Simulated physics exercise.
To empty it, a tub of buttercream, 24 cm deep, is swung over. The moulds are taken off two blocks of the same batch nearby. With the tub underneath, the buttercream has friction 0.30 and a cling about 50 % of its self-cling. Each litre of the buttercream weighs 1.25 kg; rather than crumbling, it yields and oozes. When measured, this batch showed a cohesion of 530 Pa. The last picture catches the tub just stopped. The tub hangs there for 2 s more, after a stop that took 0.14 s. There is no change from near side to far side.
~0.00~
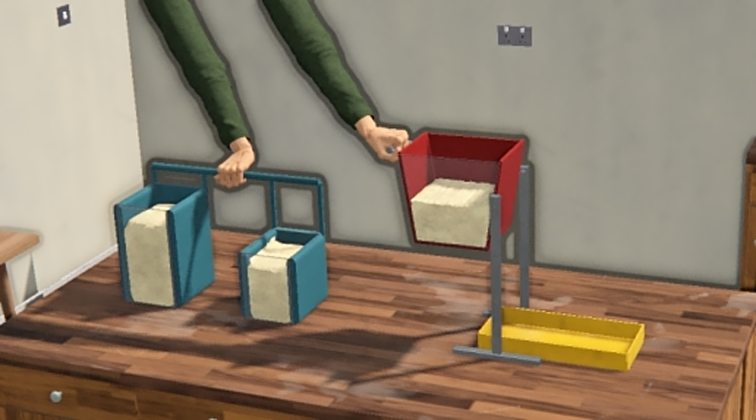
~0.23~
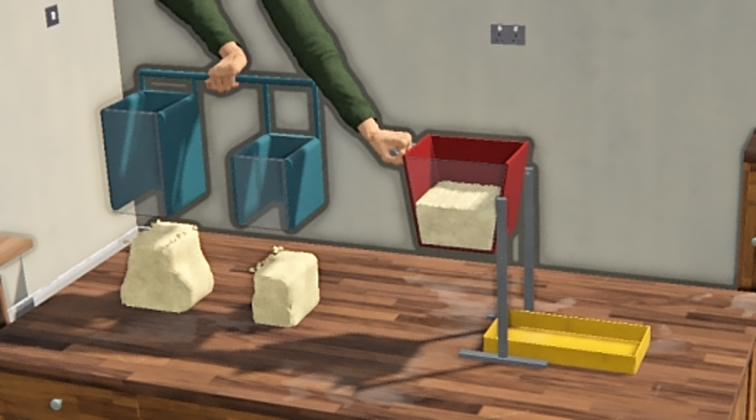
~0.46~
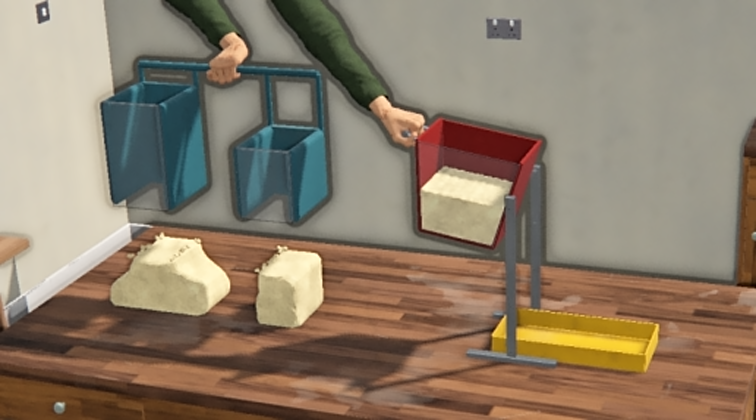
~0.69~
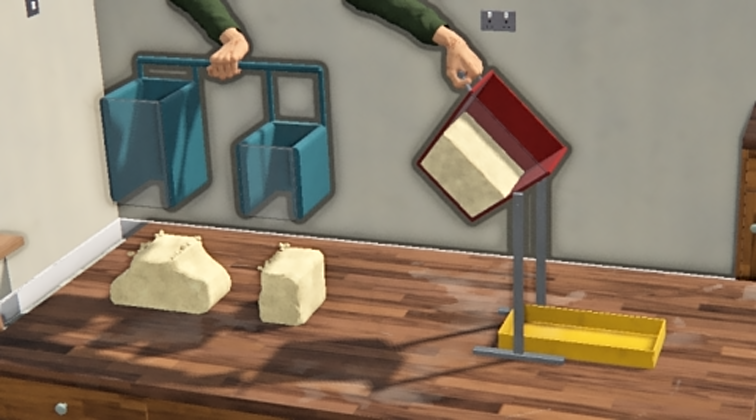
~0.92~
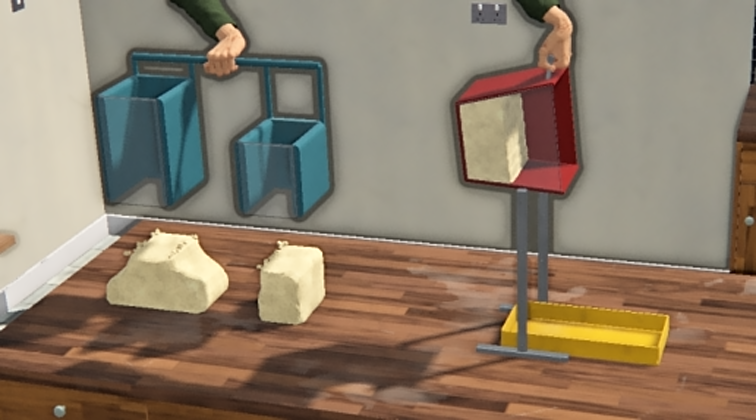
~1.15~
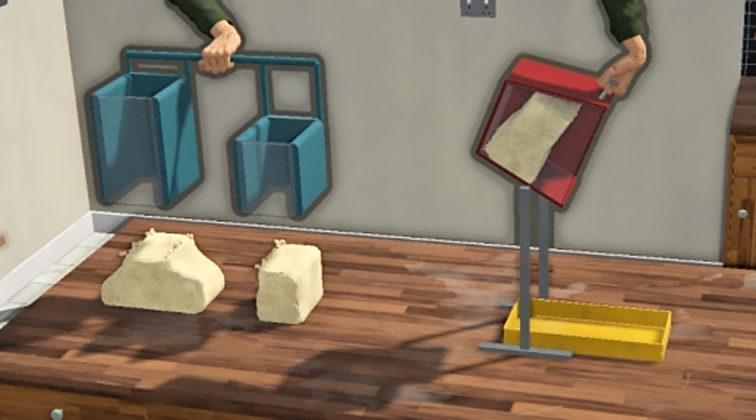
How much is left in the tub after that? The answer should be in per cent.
About 0 %.
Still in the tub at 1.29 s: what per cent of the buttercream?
70 %, roughly.
By 1.29 s, the tub is at 112 degrees and holds 69 %.
By 1.46 s, the tub is at 112 degrees and holds 0 %.
By 1.63 s, the tub is at 112 degrees and holds 0 %.
By 1.80 s, the tub is at 112 degrees and holds 0 %.
By 3.15 s, at the end, the tub is at 112 degrees and holds 0 %.
